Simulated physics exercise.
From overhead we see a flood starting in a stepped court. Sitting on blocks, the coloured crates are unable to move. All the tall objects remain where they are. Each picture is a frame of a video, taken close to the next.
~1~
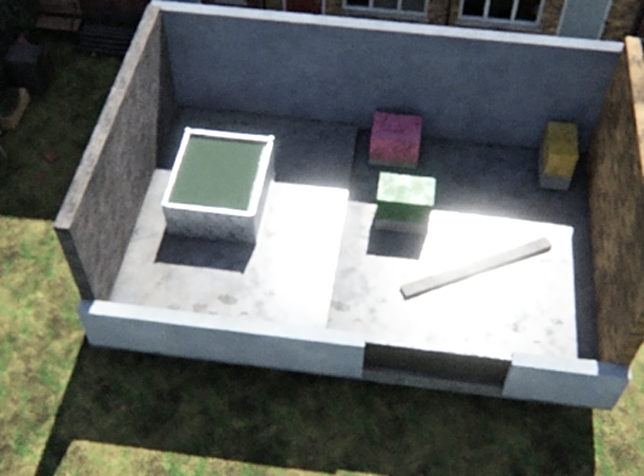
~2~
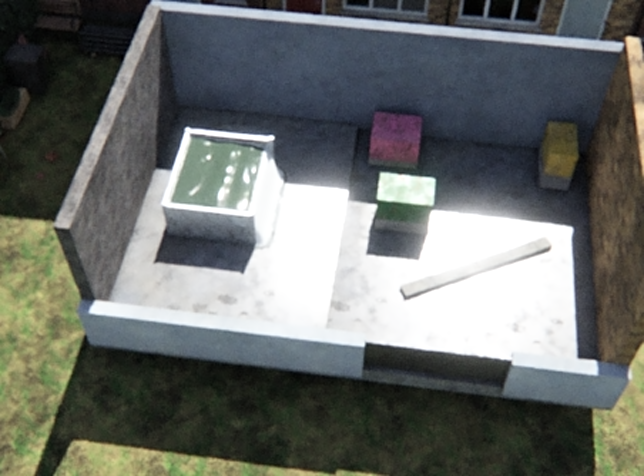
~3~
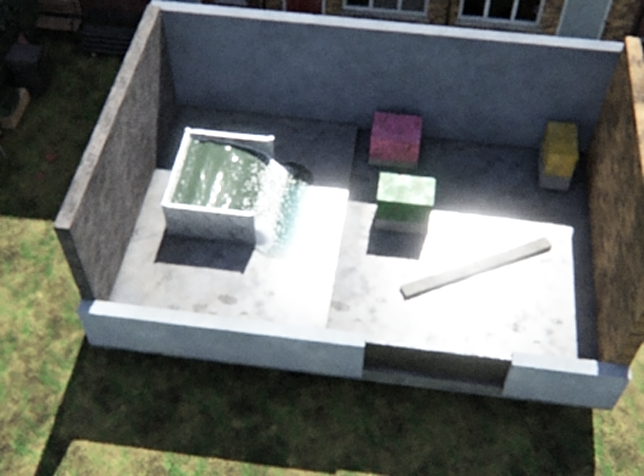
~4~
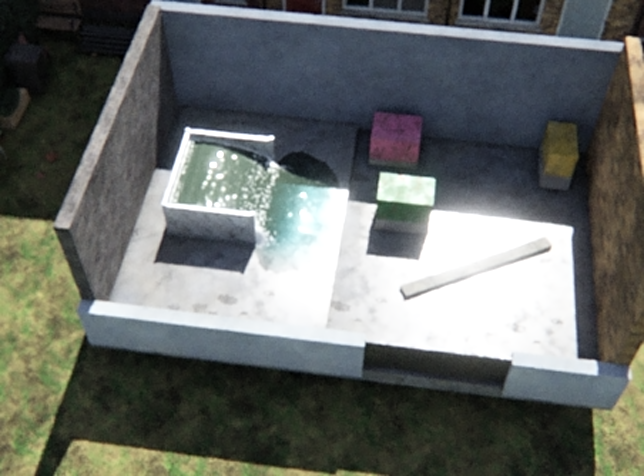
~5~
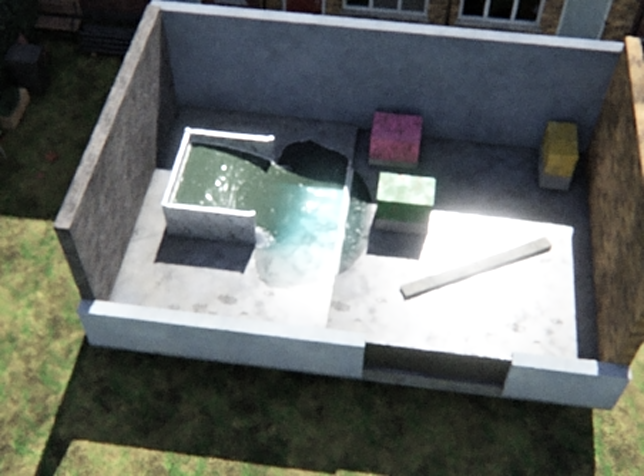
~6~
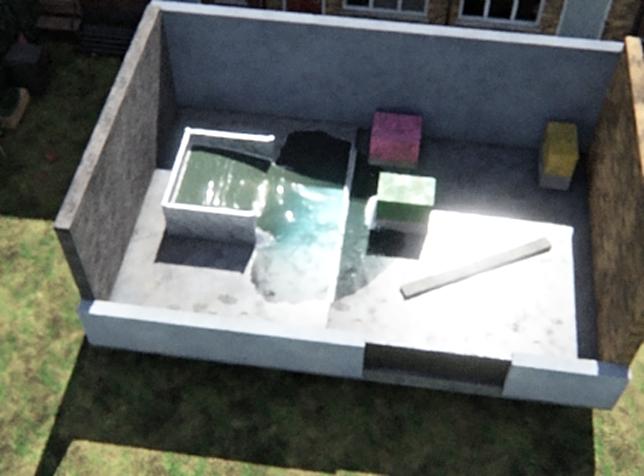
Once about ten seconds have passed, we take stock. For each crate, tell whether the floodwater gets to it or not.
Crate by crate: Green crate - reached; pink crate - reached; yellow crate - not reached.
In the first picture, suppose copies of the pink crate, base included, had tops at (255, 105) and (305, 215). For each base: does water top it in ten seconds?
Crate one: Stays clear. Crate two: Is inundated.
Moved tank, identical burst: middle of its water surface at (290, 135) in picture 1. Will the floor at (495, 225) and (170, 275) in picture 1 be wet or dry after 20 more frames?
Submerged, then untouched.
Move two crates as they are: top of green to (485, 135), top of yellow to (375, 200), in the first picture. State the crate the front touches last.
It should be the one in green.
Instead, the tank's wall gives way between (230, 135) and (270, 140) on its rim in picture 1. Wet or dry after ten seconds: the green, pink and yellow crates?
As I read it, the green one is never reached; the pink one gets reached; finally the yellow one is never reached.
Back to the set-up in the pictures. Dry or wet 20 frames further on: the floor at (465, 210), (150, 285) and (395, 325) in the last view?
First spot swamped, second spot clear, third spot swamped.
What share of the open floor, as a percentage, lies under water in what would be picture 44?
It comes to 65 per cent.
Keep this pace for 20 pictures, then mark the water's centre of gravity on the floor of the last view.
Roughly (426, 236).
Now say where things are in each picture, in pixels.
The tank at (220, 174) is whole and still, in the first picture.
The front is at (266, 245), out from the gap at (262, 195), in the second picture.
The front is at (277, 255), out from the gap at (262, 197), in the third picture.
The front is at (307, 261), out from the gap at (262, 198), in the fourth picture.
Water pours out at (262, 199) and has run to (360, 248), in the fifth picture.
Water pours out at (262, 199) and has run to (397, 247), in the sixth picture.
A moment on, water covers 40 % of the floor; the green crate water round its plinth, the pink crate water round its plinth, the yellow crate not reached.
Next, water covers 65 % of the floor; the green crate water round its plinth, the pink crate water round its plinth, the yellow crate water round its plinth.
Then, water covers 65 % of the floor; the green crate water round its plinth, the pink crate water round its plinth, the yellow crate water round its plinth.
Later, water covers 65 % of the floor; the green crate water round its plinth, the pink crate water round its plinth, the yellow crate water round its plinth.
In the end, water covers 55 % of the floor; the green crate was topped, the pink crate was topped, the yellow crate stayed above the water.
